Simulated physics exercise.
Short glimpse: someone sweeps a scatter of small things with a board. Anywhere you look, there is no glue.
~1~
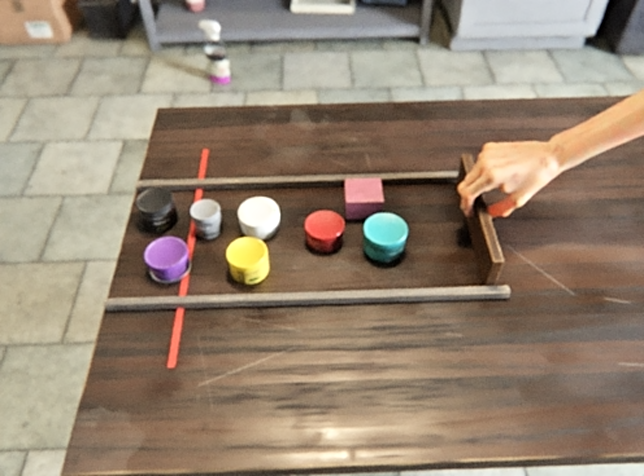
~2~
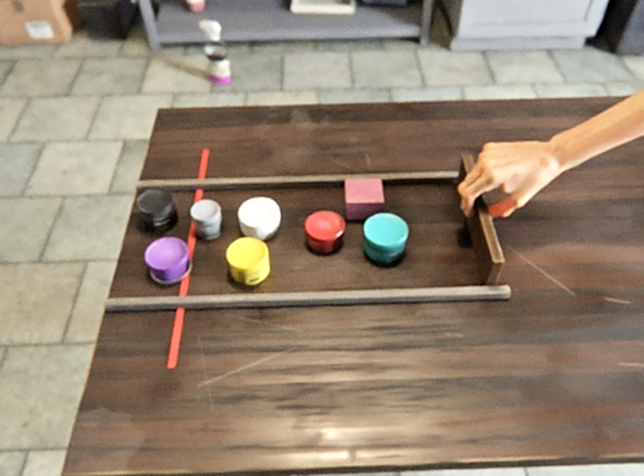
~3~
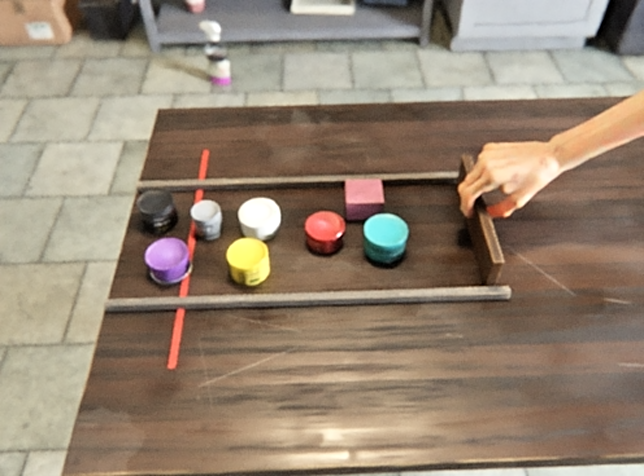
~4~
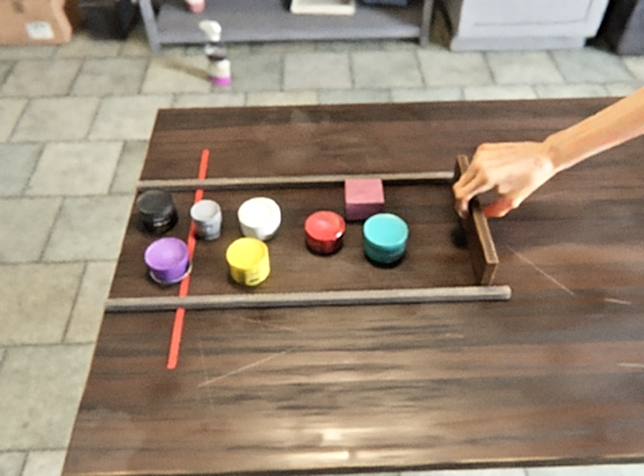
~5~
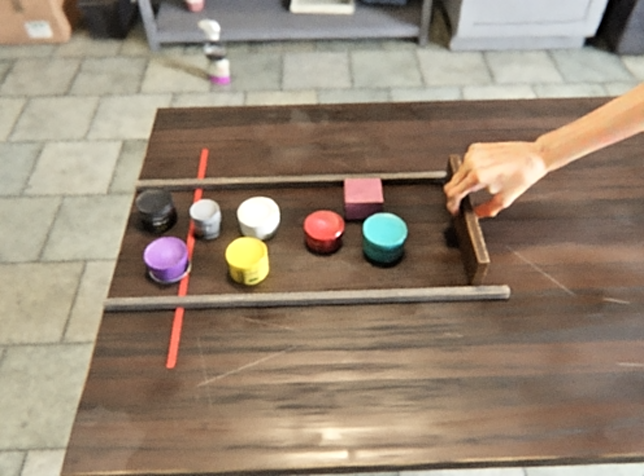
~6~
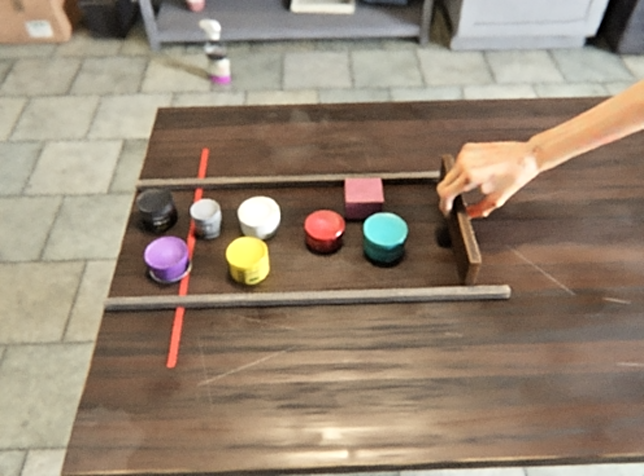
A hand sliding a dark wooden board slightly left between two rails, while colourful tubs and a pink block stay still.
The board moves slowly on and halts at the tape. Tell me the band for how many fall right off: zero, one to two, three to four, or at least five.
Count them up and one or two have fallen.
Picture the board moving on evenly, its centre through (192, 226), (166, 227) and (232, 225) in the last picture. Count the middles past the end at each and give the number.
The numbers past the end are 1, 4 and 0.
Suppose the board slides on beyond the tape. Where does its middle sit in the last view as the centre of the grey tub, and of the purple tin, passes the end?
Roughly at (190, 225) and roughly at (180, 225).
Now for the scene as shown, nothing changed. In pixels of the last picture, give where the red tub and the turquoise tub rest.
Listed as asked: First (157, 225), and then (165, 251).
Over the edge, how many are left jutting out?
So the number is 3.
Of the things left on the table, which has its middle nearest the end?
That would be the grey tub, the foremost.
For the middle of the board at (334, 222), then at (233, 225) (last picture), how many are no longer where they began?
So far 4, and 8 at the second.
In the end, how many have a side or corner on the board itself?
2.
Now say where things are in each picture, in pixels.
Black tub (158, 210); purple tin (169, 260); grey tub (207, 220); board (477, 218); tape (191, 241), in the first picture.
Purple tin (169, 260); board (477, 218), in the second picture.
Grey tub (208, 221); pink block (364, 200), in the third picture.
Black tub (158, 211); red tub (325, 232), in the fourth picture.
Purple tin (168, 260); white lid (259, 219), in the fifth picture.
Black tub (158, 210); purple tin (168, 260); grey tub (207, 219); board (457, 218); tape (191, 240), in the sixth picture.
A little later, none off yet; black tub at rest near (158, 210); purple tin at rest near (168, 260); grey tub at rest near (207, 219).
Next, none off yet; black tub at rest near (158, 210); purple tin at rest near (168, 260); grey tub shifted a little near (195, 221).
When it is over, the number that fall off is one or two; down, black tub.
